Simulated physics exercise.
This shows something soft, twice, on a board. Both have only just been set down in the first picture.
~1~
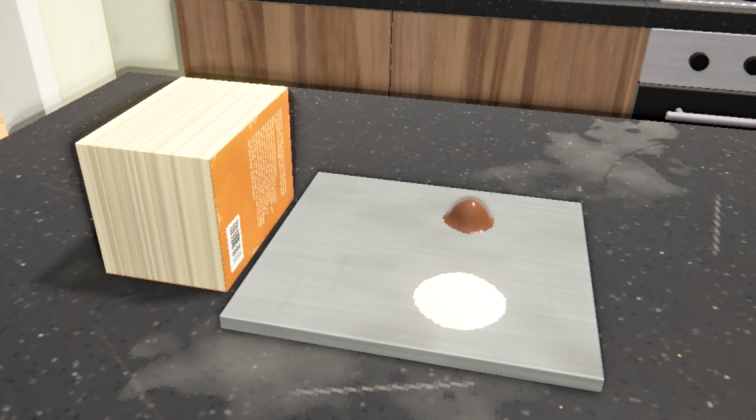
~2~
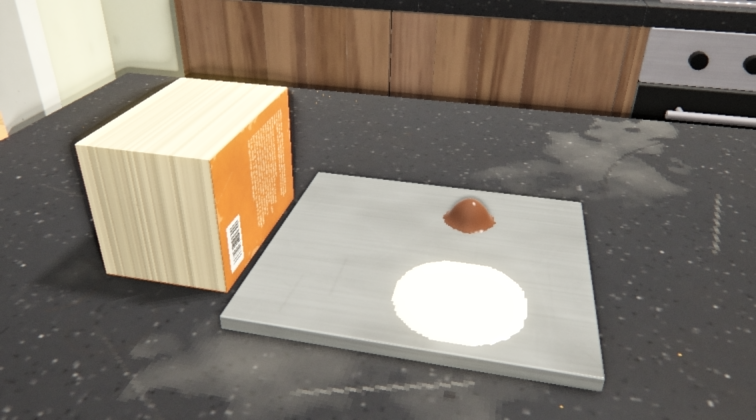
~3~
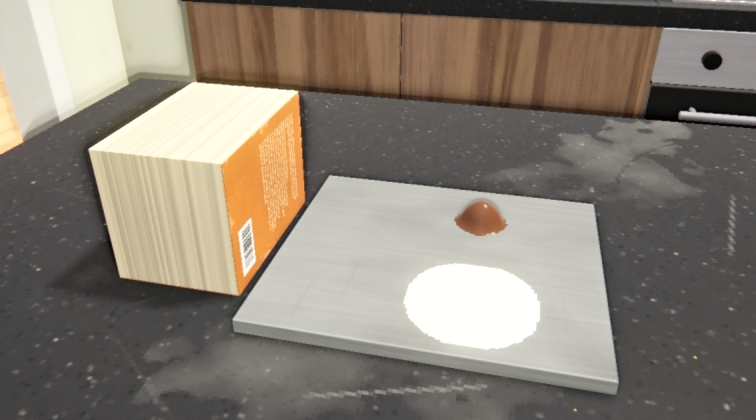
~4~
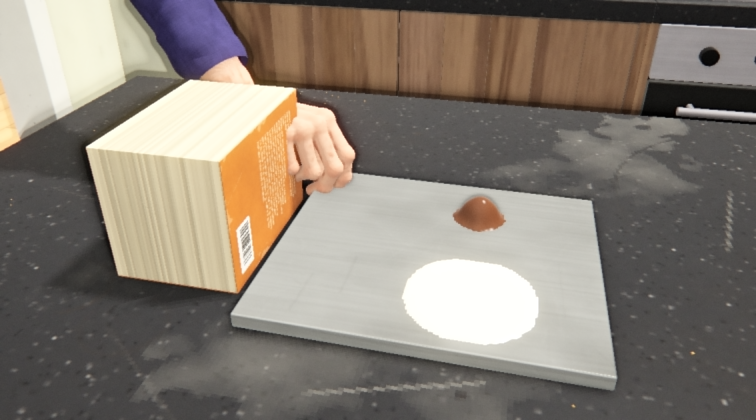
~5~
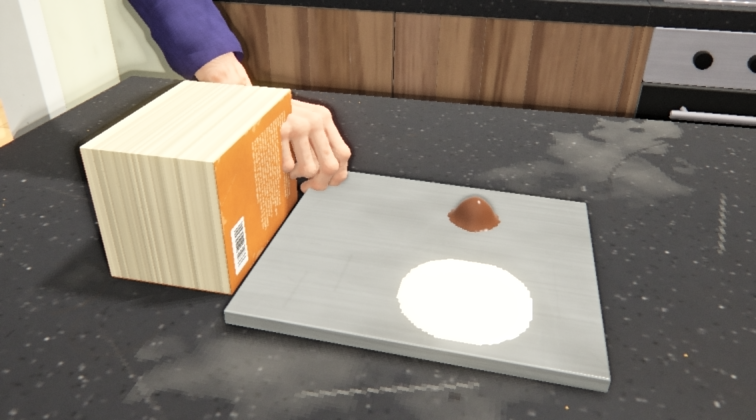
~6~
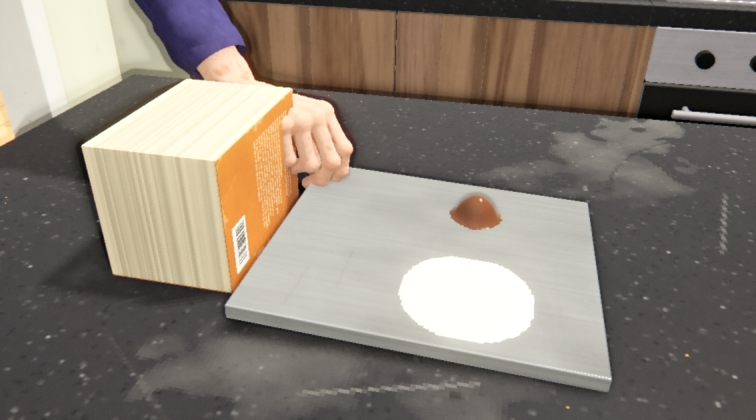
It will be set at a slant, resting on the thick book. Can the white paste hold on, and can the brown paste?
Put simply, the white paste makes it off, and the brown paste is held back.
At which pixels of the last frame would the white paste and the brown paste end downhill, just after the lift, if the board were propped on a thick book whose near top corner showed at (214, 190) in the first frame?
(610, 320), (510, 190).
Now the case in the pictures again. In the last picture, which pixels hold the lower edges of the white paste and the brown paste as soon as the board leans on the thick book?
(609, 319), then (521, 186).
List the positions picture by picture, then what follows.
The board lies flat; white paste (460, 296) a low mound; brown paste (470, 210) a tall heap; thick book (154, 221), in the first frame.
They settle; white paste (460, 299) spread thin; brown paste (470, 210) a tall heap, in the second frame.
At rest; white paste (472, 301) spread thin; brown paste (482, 212) a tall heap, in the third frame.
A hand takes the end; white paste (470, 296) spread thin; brown paste (480, 207) a tall heap, in the fourth frame.
The end is rising; white paste (466, 297) spread thin; brown paste (475, 208) a tall heap, in the fifth frame.
The board slopes by about 2°; white paste (467, 295) spread thin; brown paste (477, 206) a tall heap; thick book (160, 222), in the sixth frame.
Next, slope about 29°; the white paste is dripping off the low end; the brown paste has not moved.
After that, the white paste is dripping off the low end; the brown paste has not moved.
Finally, slope about 29°; the white paste is dripping off the low end; the brown paste has not moved.
